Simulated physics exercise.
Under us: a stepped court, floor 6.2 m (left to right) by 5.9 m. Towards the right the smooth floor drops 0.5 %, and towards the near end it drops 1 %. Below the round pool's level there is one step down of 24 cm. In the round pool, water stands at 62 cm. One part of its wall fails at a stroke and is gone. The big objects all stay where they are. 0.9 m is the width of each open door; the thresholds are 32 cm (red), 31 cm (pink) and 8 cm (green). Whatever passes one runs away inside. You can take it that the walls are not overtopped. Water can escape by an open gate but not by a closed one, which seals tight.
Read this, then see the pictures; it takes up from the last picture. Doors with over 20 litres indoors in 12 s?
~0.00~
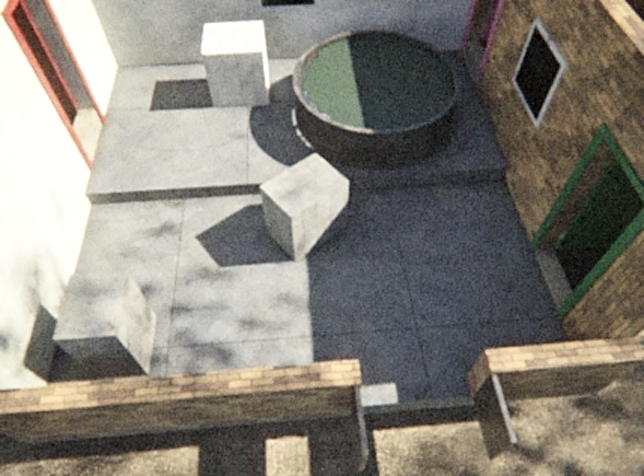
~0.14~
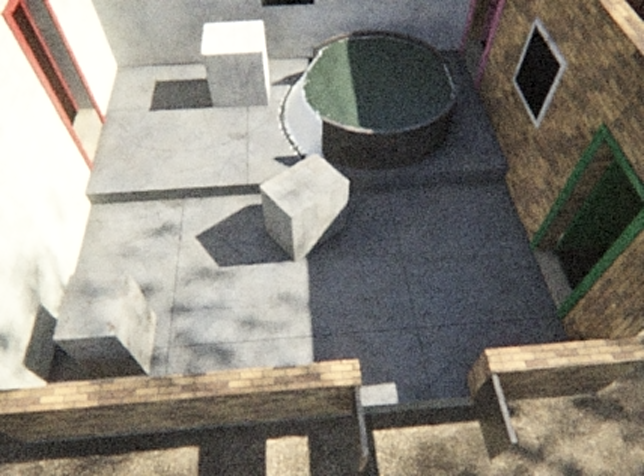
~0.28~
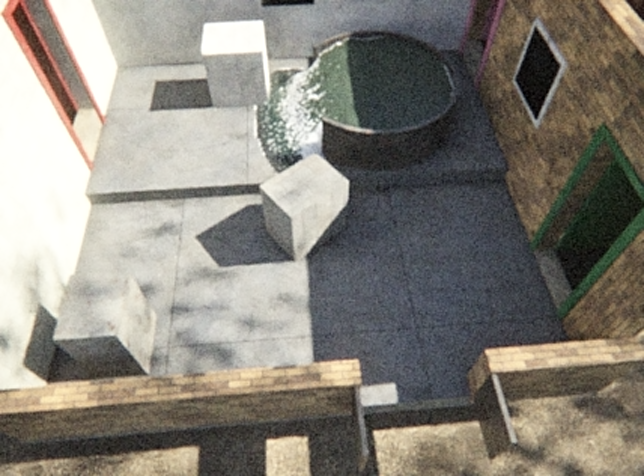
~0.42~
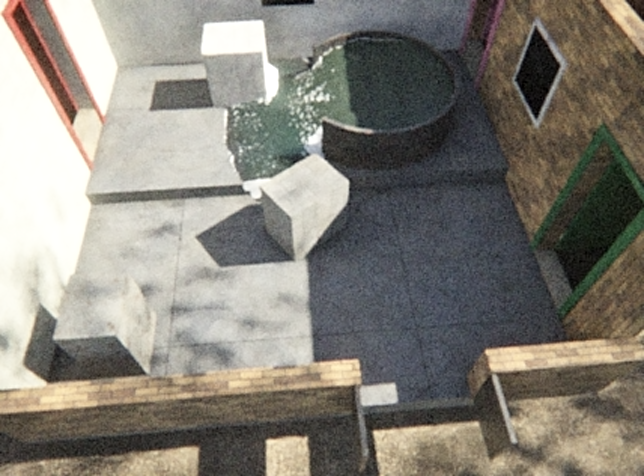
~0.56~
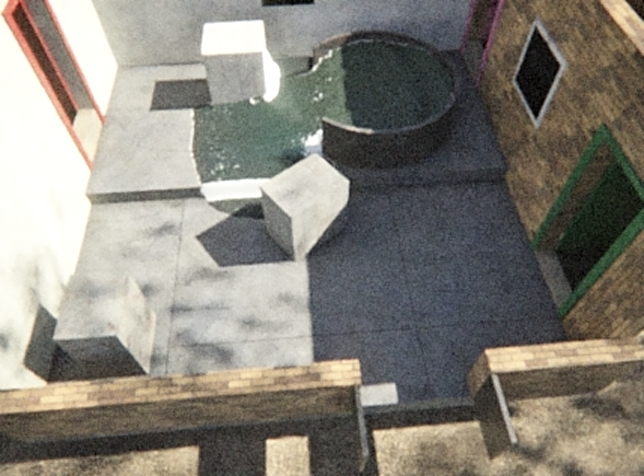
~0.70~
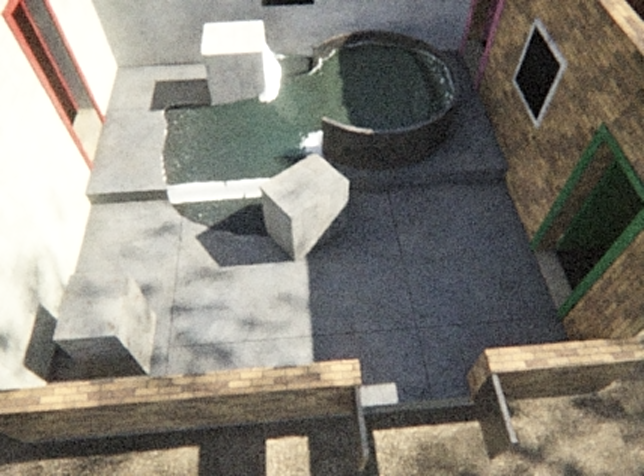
In order: At the red door it never reaches the limit; at the pink door it never reaches the limit; at the green door it climbs past the limit.
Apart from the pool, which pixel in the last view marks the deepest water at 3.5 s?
Close to pixel (45, 394).
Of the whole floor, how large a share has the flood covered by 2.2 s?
Some 50 per cent of the floor is wet.
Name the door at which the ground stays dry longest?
It is the green one.
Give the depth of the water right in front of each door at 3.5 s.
Door by door in centimetres: Red shows 18, pink shows 14, green shows 0.
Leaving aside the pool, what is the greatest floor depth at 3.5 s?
I'd put it at close to 38 cm.
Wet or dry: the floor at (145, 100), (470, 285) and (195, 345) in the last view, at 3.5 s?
Going through the three points: Awash, then not yet touched, then awash.
After 1.4 s water covers 40 % of the floor and is deepest (42 cm) near (273, 103); red door 25 cm at the sill, 0 L in, pink door not reached, green door not reached.
After 2.2 s water covers 50 % of the floor and is deepest (31 cm) near (108, 151); red door 29 cm at the sill, 0 L in, pink door not reached, green door not reached.
After 3.5 s water covers 60 % of the floor and is deepest (38 cm) near (45, 394); red door 18 cm at the sill, 0 L in, pink door 14 cm at the sill, 0 L in, green door not reached.
After 7.0 s water covers 95 % of the floor and is deepest (19 cm) near (41, 410); red door 5 cm at the sill, 0 L in, pink door 7 cm at the sill, 0 L in, green door 15 cm at the sill, 32 L in.
After 12.0 s water covers 95 % of the floor and is deepest (17 cm) near (317, 387); red door 2 cm at the sill, 0 L in, pink door 4 cm at the sill, 0 L in, green door 16 cm at the sill, 127 L in.
